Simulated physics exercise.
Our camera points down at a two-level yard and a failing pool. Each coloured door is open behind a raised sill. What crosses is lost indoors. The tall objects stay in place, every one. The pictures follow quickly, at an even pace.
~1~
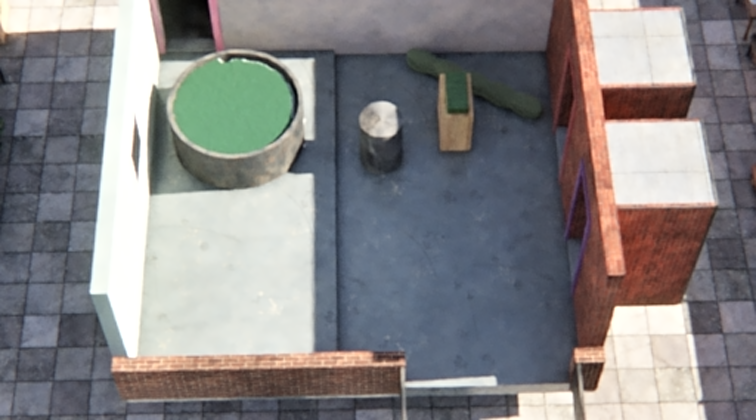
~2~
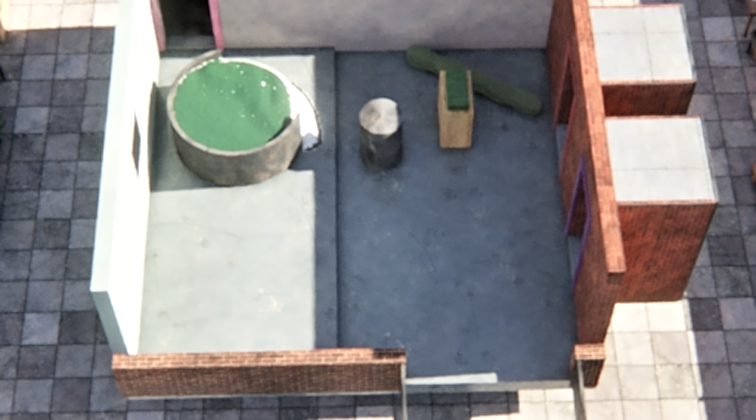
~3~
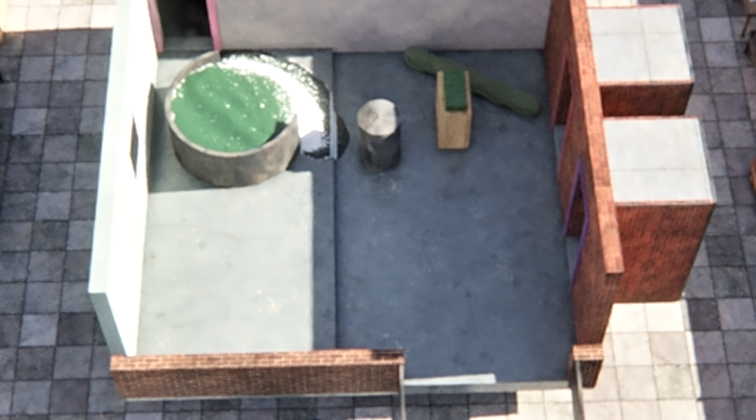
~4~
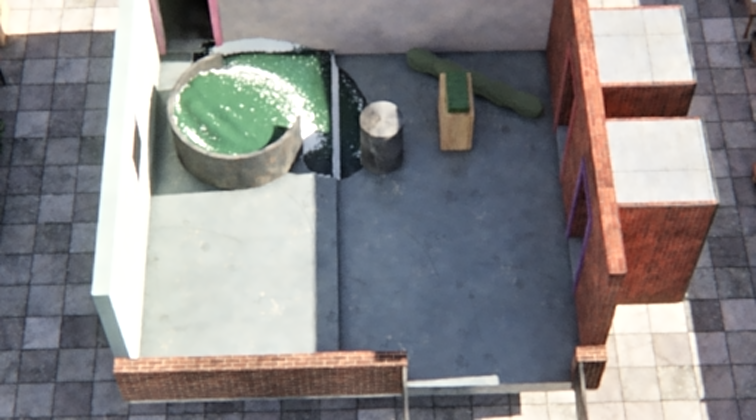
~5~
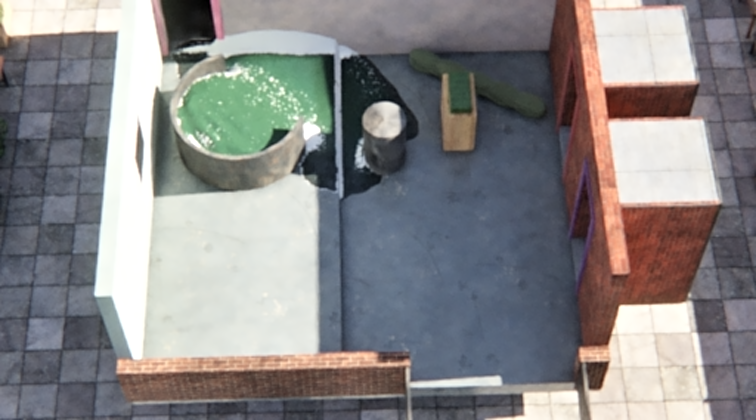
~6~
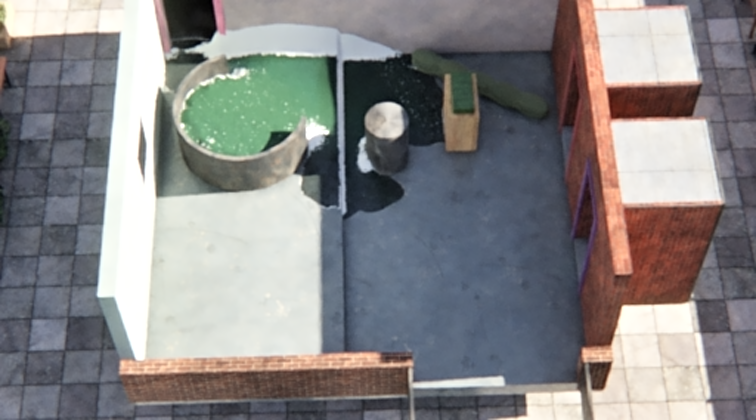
Green water pouring from a round pool's far side, spreading across a walled two-level yard and around a short grey cylinder.
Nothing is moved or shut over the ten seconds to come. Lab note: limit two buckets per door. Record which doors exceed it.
In order: The red door keeps it to two buckets; the pink door lets in beyond two buckets; the purple door keeps it to two buckets.
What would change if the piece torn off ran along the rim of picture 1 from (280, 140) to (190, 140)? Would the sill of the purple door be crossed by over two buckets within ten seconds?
I reckon purple overshoots.
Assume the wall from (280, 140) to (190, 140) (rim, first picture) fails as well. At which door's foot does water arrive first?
Go with the purple one.
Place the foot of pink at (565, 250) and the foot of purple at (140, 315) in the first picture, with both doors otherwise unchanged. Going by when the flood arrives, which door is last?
The flood gets to the purple-painted one after all the others.
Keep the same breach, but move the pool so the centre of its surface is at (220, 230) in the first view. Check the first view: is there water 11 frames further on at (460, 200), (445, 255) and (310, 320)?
In that order: Covered, awash, no water.
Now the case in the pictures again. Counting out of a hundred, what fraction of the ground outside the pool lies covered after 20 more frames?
I'd put it at roughly 70 per cent.
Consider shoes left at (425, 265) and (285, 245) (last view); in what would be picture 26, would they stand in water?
The first spot is inundated and the second bone-dry.
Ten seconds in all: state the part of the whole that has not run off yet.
I reckon around 66 in a hundred.
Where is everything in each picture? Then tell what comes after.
Still water in the pool at (236, 105), in the first frame.
Water pours out on the pool's far side and has run to a hidden place, in the second frame.
The front is at a hidden place, out from the gap on the pool's far side, in the third frame.
Water pours out on the pool's far side and has run to (199, 53), in the fourth frame.
Water pours out on the pool's far side and has run to (177, 54), in the fifth frame.
The front is at (443, 137), out from the gap on the pool's far side, in the sixth frame.
A moment on, water covers 30 % of the floor; the red door not reached, the pink door under two buckets in, the purple door not reached.
Next, water covers 45 % of the floor; the red door wet at the sill, nothing in, the pink door over two buckets in, the purple door not reached.
Then, water covers 70 % of the floor; the red door wet at the sill, nothing in, the pink door over two buckets in, the purple door wet at the sill, nothing in.
Later, water covers 85 % of the floor; the red door wet at the sill, nothing in, the pink door over two buckets in, the purple door wet at the sill, nothing in.
In the end, water covers 85 % of the floor; the red door wet at the sill, nothing in, the pink door over two buckets in, the purple door wet at the sill, nothing in.
